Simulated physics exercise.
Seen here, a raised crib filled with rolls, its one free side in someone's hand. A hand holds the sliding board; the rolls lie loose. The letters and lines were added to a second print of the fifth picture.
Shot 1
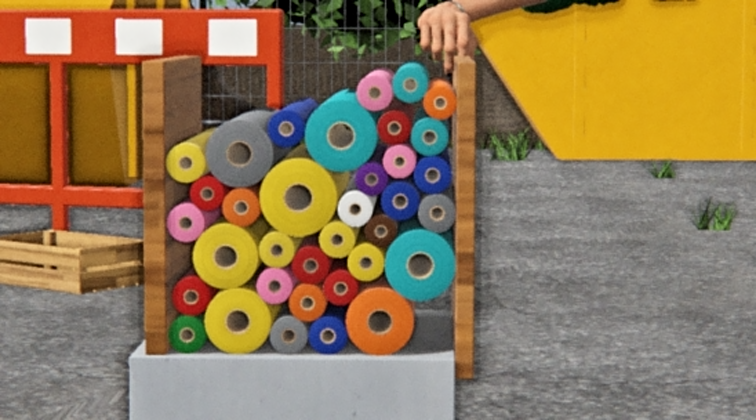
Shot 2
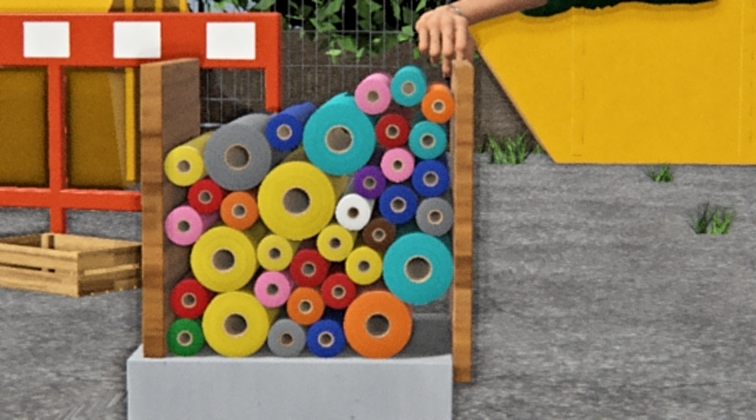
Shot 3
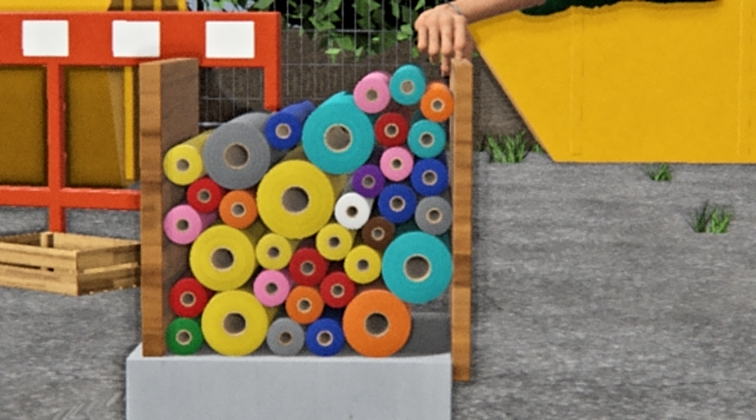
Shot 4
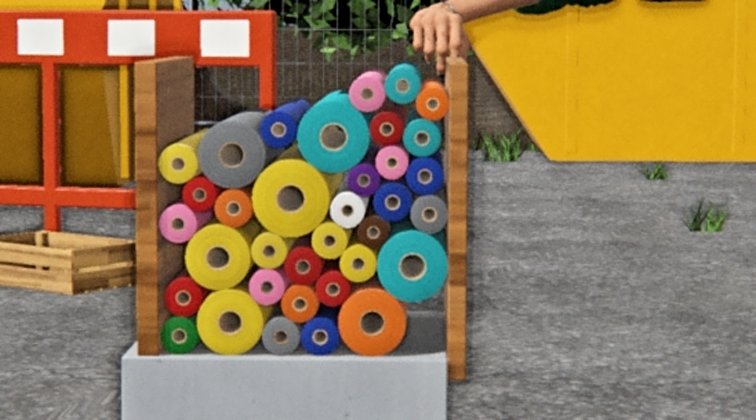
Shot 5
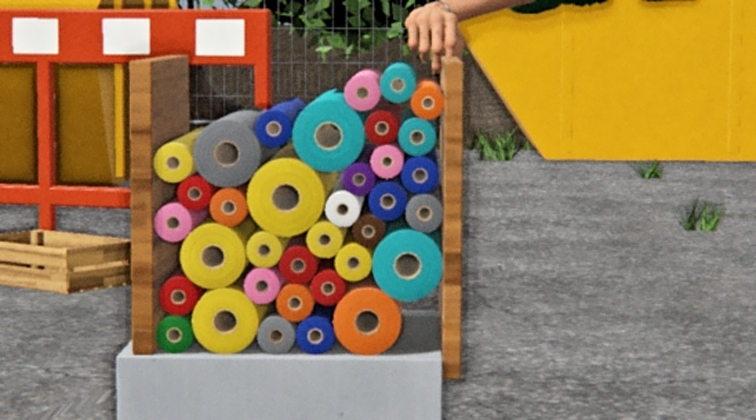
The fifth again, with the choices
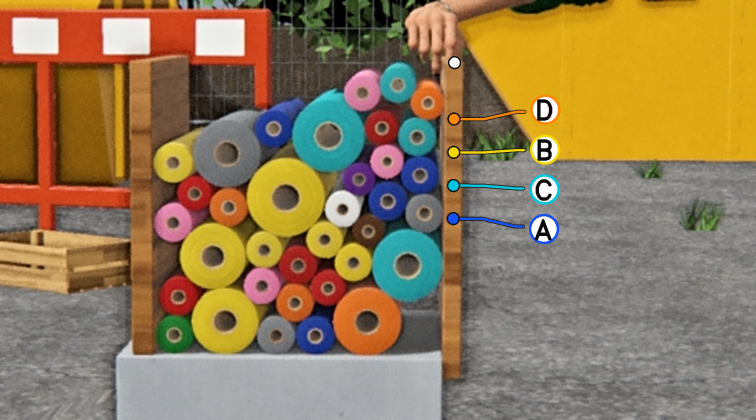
Colourful rolls sit still between wooden boards, a hand on the right one, as the view drifts slightly.
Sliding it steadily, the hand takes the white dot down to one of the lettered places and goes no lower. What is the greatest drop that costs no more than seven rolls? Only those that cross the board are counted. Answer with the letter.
The lowest mark that will do is A.
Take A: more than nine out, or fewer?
At A, fewer than nine.
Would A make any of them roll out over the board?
Yes.
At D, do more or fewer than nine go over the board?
It loses fewer than nine.
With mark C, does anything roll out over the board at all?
Yes, at C.
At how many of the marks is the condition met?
Four of the four.
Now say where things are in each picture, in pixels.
A turquoise roll (421, 265); a pink roll (275, 286), in the first frame.
A pink roll (273, 289); a yellow roll (336, 243), in the second frame.
A blue roll (430, 177); a turquoise roll (426, 139), in the third frame.
A grey roll (232, 155); side board (455, 204), in the fourth frame.
A turquoise roll (408, 265); a pink roll (262, 286), in the fifth frame.
On the marked copy, A at (453, 219); B at (454, 153); C at (453, 186); D at (454, 119); the white dot at (455, 62).
Taking A. A third of the way, top of the board (445, 141).
Two thirds of the way, top of the board (444, 218).
When it is over, top of the board (444, 218), seven out over the board.
As for the rest, B none out over the board; C one out over the board; D none out over the board.
